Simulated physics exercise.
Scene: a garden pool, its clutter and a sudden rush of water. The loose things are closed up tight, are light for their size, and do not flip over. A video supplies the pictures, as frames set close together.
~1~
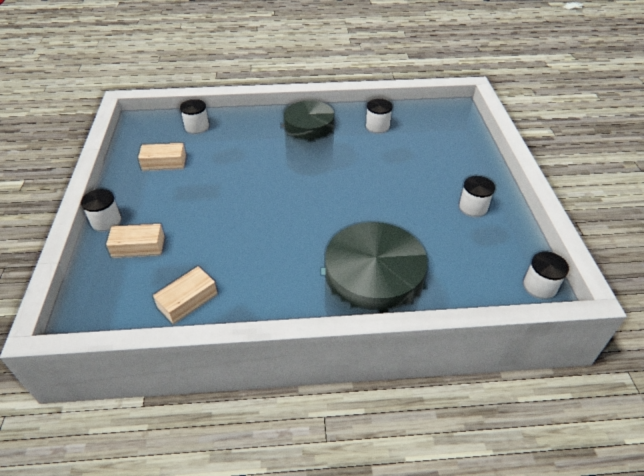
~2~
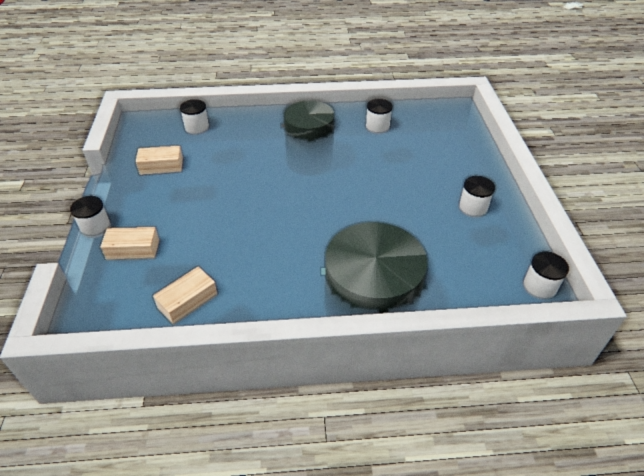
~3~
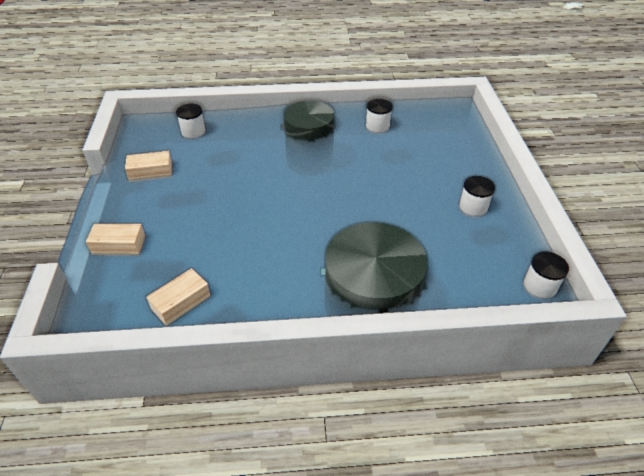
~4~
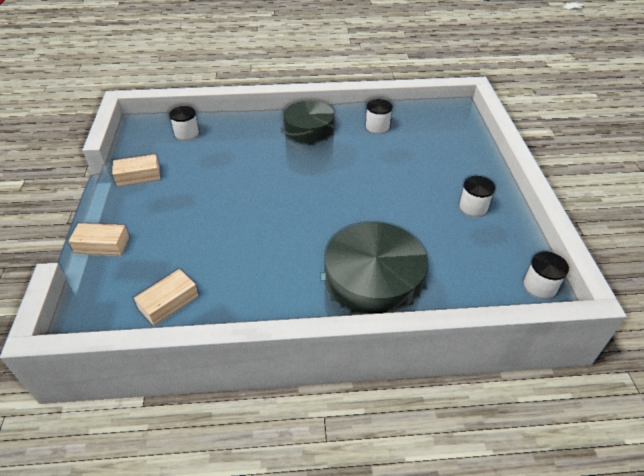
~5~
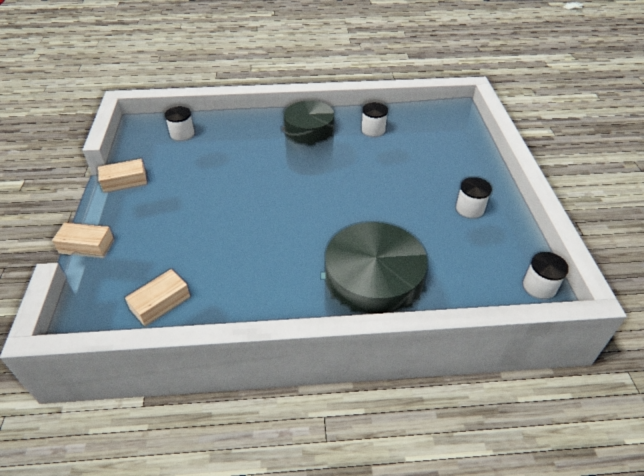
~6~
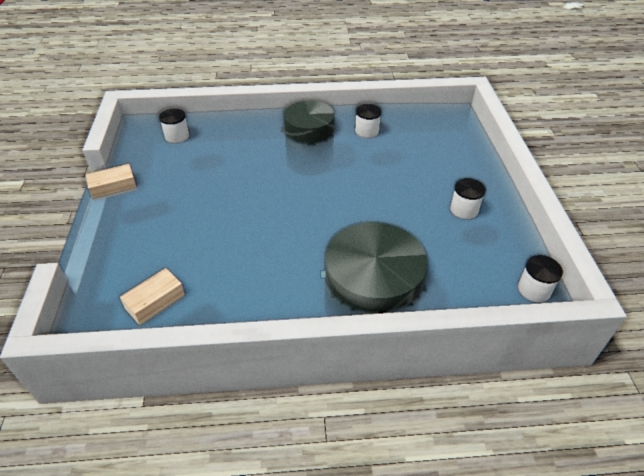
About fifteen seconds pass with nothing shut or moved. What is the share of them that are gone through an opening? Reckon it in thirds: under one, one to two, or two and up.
From what I can see, the part that leaves comes to one third through two thirds.
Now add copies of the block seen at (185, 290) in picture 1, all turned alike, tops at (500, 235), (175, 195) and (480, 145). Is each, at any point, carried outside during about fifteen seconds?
Going through them one by one: Remained / escaped / remained.
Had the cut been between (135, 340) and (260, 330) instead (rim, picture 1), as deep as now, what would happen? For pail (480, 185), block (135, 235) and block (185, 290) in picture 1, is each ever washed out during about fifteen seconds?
Going through them in sequence: Trapped, then gets out, then gets out.
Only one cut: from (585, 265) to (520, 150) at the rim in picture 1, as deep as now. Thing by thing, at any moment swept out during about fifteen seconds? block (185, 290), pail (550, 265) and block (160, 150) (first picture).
Remains, escapes, remains.
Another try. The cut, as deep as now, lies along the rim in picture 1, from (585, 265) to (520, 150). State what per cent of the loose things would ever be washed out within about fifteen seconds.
Close to 20 percent.
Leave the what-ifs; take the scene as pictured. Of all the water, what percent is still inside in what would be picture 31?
About 64 percent.
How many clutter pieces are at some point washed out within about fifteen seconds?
Total: 3.
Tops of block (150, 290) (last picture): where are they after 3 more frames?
That would put it around (122, 286).
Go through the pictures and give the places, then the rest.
The first picture shows a block at (161, 151), afloat; a block at (184, 289) floats; 0 of 8 have shifted.
The second picture shows a block at (158, 154), afloat; a block at (184, 289), afloat; 1 of 8 have shifted.
The third picture shows a block at (147, 160) floats, close to its start; a block at (177, 290) floats, close to its start; 3 of 8 have shifted.
The fourth picture shows a block at (135, 164) floats, close to its start; a block at (165, 291), afloat, close to its start; 5 of 8 have shifted.
The fifth picture shows a block at (121, 170) floats, a stride from its start; a block at (156, 291) floats, close to its start; 5 of 8 have shifted.
The sixth picture shows a block at (109, 176), afloat, a stride from its start; a block at (151, 290) floats, close to its start; 7 of 8 have shifted.
A moment on, 3 of 8 are out; 5 afloat.
Next, 3 of 8 are out; 5 afloat.
Later, 3 of 8 are out; 5 afloat.
In the end, 3 of 8 are out; 5 afloat.
